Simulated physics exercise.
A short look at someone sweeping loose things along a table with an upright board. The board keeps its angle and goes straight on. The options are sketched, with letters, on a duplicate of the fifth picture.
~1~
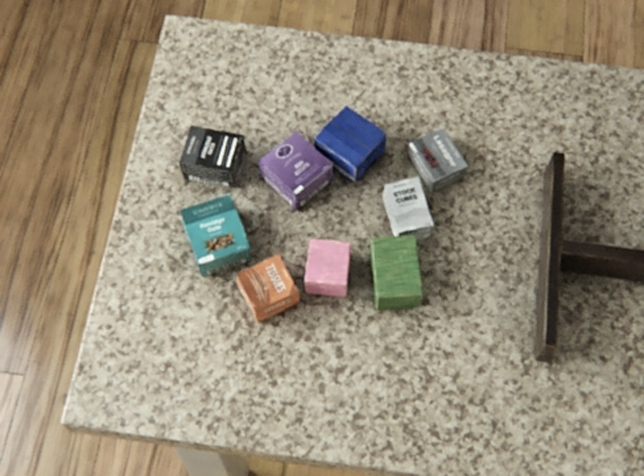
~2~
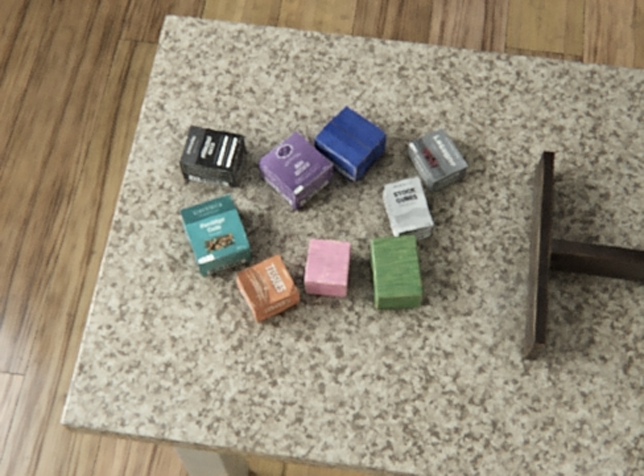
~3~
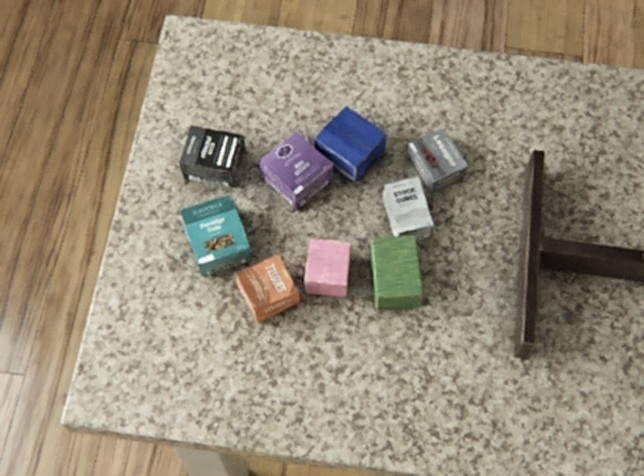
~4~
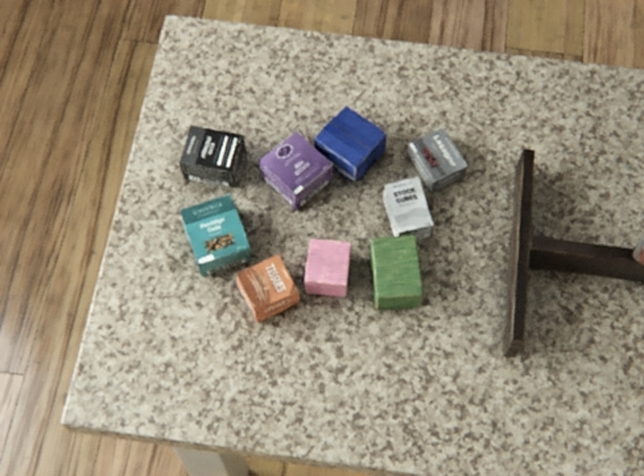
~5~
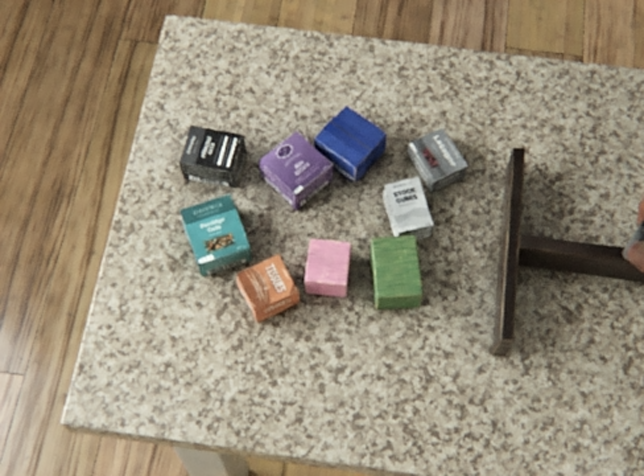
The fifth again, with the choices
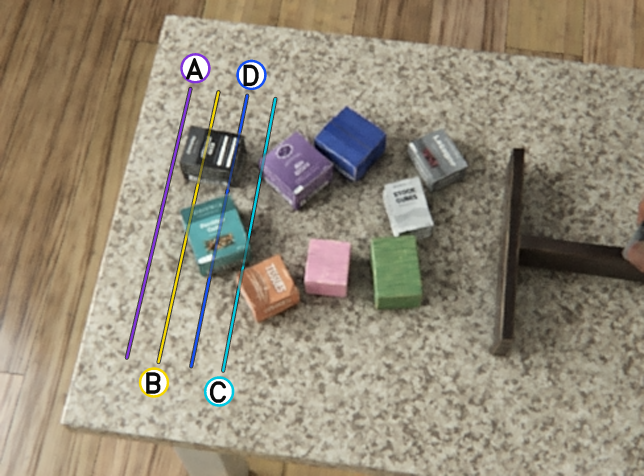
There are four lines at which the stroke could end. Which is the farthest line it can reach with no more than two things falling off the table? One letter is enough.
Up to line B.
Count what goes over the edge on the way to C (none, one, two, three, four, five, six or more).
The count is none.
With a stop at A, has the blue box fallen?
No.
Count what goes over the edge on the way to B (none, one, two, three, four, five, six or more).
In all, two.
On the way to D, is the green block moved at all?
Yes.
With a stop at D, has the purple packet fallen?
By then, no.
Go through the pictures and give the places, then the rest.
In the first picture, blue box (351, 144); orange box (268, 289); board (555, 245).
In the second picture, board (545, 244); green block (396, 272).
In the third picture, board (535, 242); white box (407, 211).
In the fourth picture, board (524, 241); pink block (328, 268).
In the fifth picture, board (513, 240); blue box (351, 144); orange box (268, 289); purple packet (296, 171).
On the marked copy, A at (161, 214); B at (190, 218); C at (251, 226); D at (221, 222).
Taking B. A third of the way, board (396, 225); grey packet (381, 141); blue box (332, 132).
Two thirds of the way, board (280, 210); black packet (169, 149); turquoise packet (161, 227).
When it is over, board (191, 199); black packet over the edge; turquoise packet over the edge; two fallen.
As for the rest, A drops three; C is within the limit but short; D is within the limit but short.
